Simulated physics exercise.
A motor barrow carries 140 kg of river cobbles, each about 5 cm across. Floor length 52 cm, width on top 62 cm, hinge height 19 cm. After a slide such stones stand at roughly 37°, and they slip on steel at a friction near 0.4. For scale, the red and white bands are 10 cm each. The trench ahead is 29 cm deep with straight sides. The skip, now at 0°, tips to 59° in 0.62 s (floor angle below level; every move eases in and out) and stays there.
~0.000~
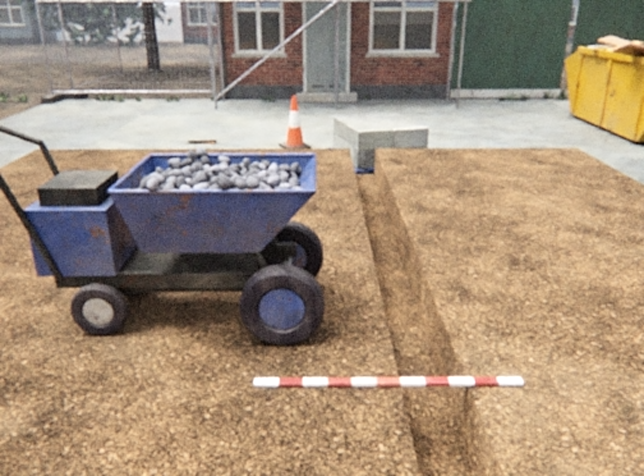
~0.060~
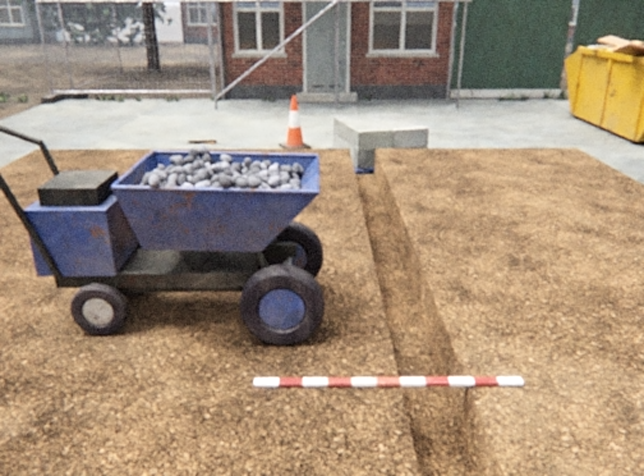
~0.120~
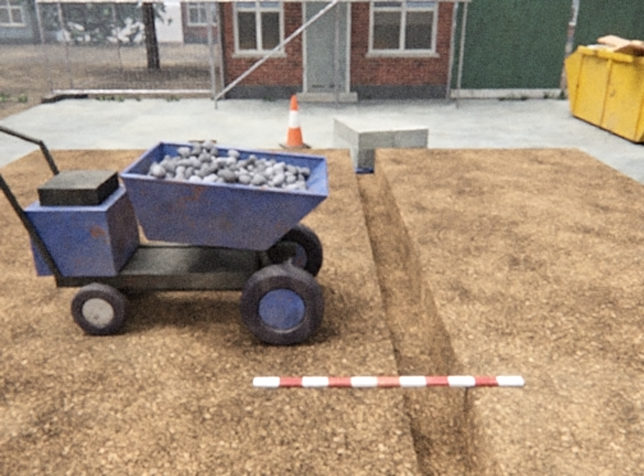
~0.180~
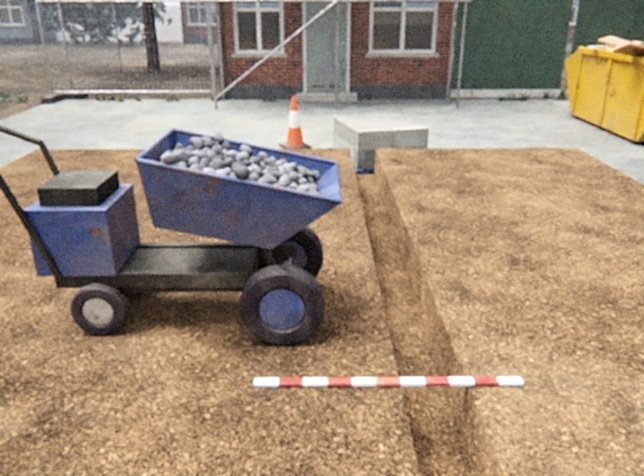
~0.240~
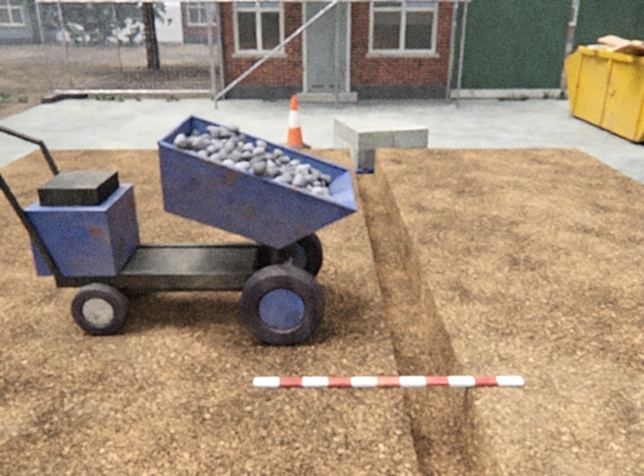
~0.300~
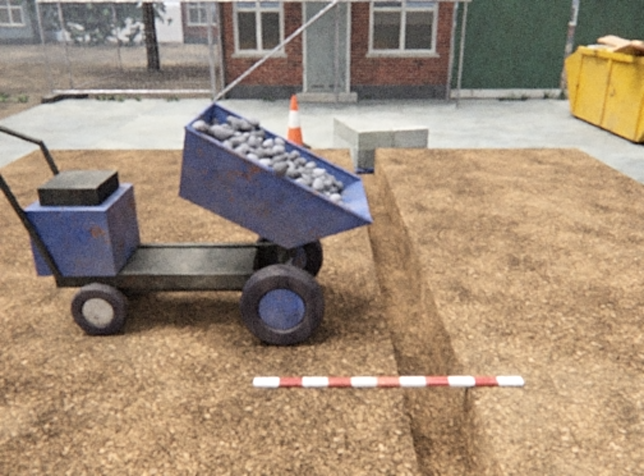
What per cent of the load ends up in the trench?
Close to 36 in a hundred.
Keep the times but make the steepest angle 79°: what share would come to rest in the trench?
In that case some 40 per cent.
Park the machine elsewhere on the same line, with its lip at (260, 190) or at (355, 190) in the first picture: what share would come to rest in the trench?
About 60 and 15 per cent.
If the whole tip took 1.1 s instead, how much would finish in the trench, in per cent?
Then about 50 per cent.
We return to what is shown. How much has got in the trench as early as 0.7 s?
About 15 per cent by then.
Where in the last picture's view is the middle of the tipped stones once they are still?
Their middle is at about (460, 308).
After 0.5 s the floor is at 49°; 100 % in the skip; the foremost stones are at (379, 234).
After 0.7 s the floor is at 59°; 83 % in the skip, 14 % in the trench, 3 % past the trench; the foremost stones are at (460, 292).
After 1.1 s the floor is at 59°; 40 % in the skip, 15 % in the trench, 45 % past the trench; the foremost stones are at (609, 319).
After 3.0 s the floor is at 59°; 17 % in the skip, 36 % in the trench, 47 % past the trench; the foremost stones are past the picture's edge.
